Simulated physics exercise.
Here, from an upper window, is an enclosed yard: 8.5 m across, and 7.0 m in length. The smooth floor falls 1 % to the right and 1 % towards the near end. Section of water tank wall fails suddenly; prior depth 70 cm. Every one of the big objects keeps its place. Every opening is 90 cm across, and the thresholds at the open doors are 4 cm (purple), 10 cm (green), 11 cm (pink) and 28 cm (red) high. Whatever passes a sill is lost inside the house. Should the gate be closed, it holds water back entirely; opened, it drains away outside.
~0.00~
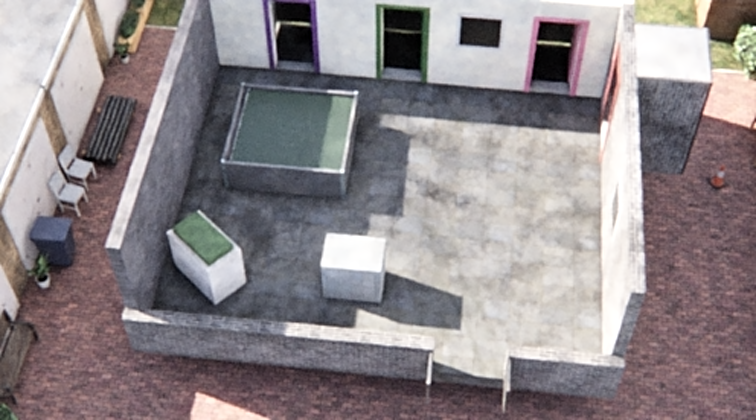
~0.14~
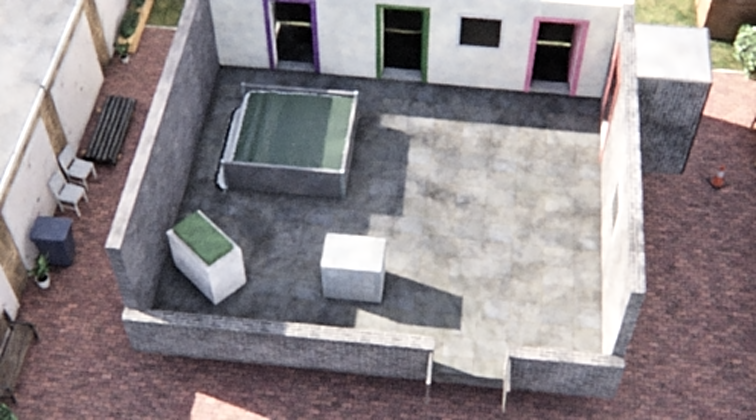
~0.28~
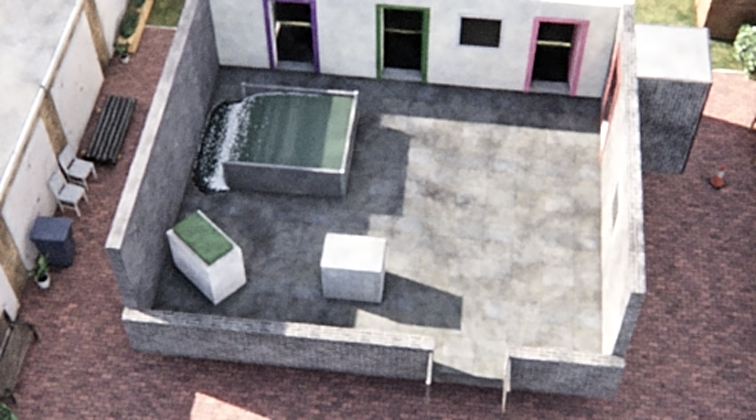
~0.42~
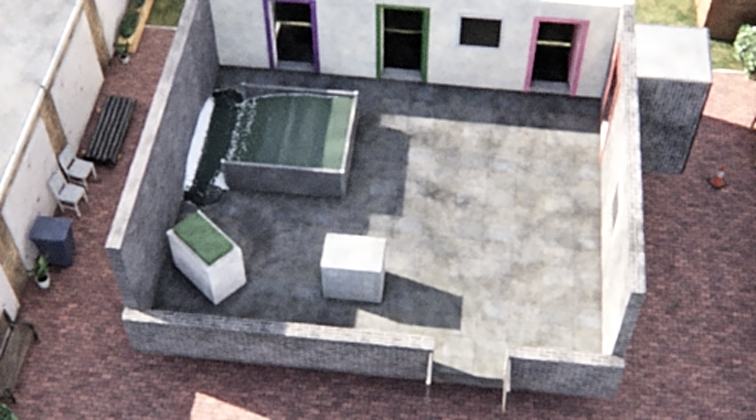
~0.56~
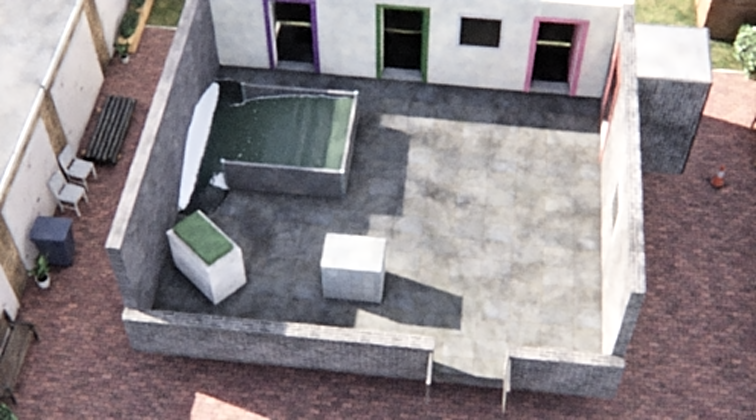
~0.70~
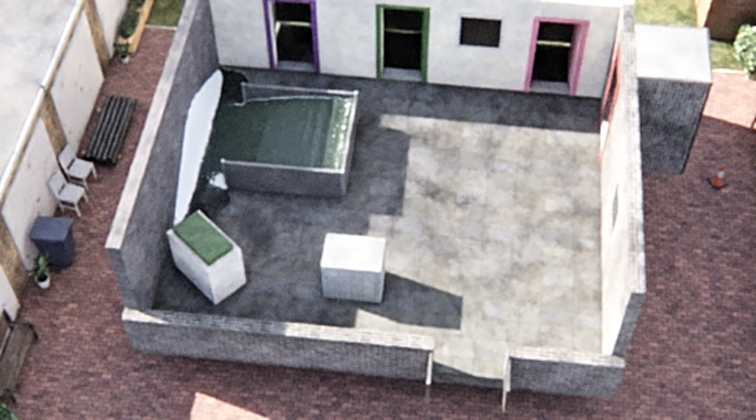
The footage shows a walled yard from above, with a rectangular tank of greenish water standing still until its left side gives way; white, foaming water then pours out and spreads across the floor to the left-hand wall.
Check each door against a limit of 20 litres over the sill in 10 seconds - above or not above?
The purple door overtops the limit; the green door remains shy of the limit; the pink door remains shy of the limit; the red door remains shy of the limit.
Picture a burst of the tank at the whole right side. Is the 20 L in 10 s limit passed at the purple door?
In that case, purple door: Less than that.
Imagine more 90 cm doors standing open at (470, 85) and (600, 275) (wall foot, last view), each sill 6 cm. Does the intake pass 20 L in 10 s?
Taking them in order, the first gets too little and the second enough.
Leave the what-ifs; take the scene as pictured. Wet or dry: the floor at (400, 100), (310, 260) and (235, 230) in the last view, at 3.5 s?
Soaked, soaked, soaked.
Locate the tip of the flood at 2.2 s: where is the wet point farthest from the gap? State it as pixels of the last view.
Somewhere about (146, 330).
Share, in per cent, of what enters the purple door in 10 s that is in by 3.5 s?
Fraction in by then: Around 50 per cent.
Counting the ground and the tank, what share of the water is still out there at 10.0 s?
That would be close to 96 per cent.
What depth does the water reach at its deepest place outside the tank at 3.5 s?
Around 29 centimetres.
After 1.4 s water covers 10 % of the floor and is deepest (52 cm) near (204, 155); purple door 4 cm at the sill, 0 L in, green door not reached, pink door not reached, red door not reached.
After 2.2 s water covers 20 % of the floor and is deepest (48 cm) near (168, 252); purple door 13 cm at the sill, 8 L in, green door not reached, pink door not reached, red door not reached.
After 3.5 s water covers 40 % of the floor and is deepest (29 cm) near (186, 253); purple door 11 cm at the sill, 49 L in, green door 4 cm at the sill, 0 L in, pink door not reached, red door not reached.
After 6.0 s water covers 85 % of the floor and is deepest (21 cm) near (197, 247); purple door 7 cm at the sill, 81 L in, green door 4 cm at the sill, 0 L in, pink door 4 cm at the sill, 0 L in, red door 14 cm at the sill, 0 L in.
After 10.0 s water covers 90 % of the floor and is deepest (16 cm) near (533, 370); purple door 5 cm at the sill, 100 L in, green door 3 cm at the sill, 0 L in, pink door 5 cm at the sill, 0 L in, red door 7 cm at the sill, 0 L in.
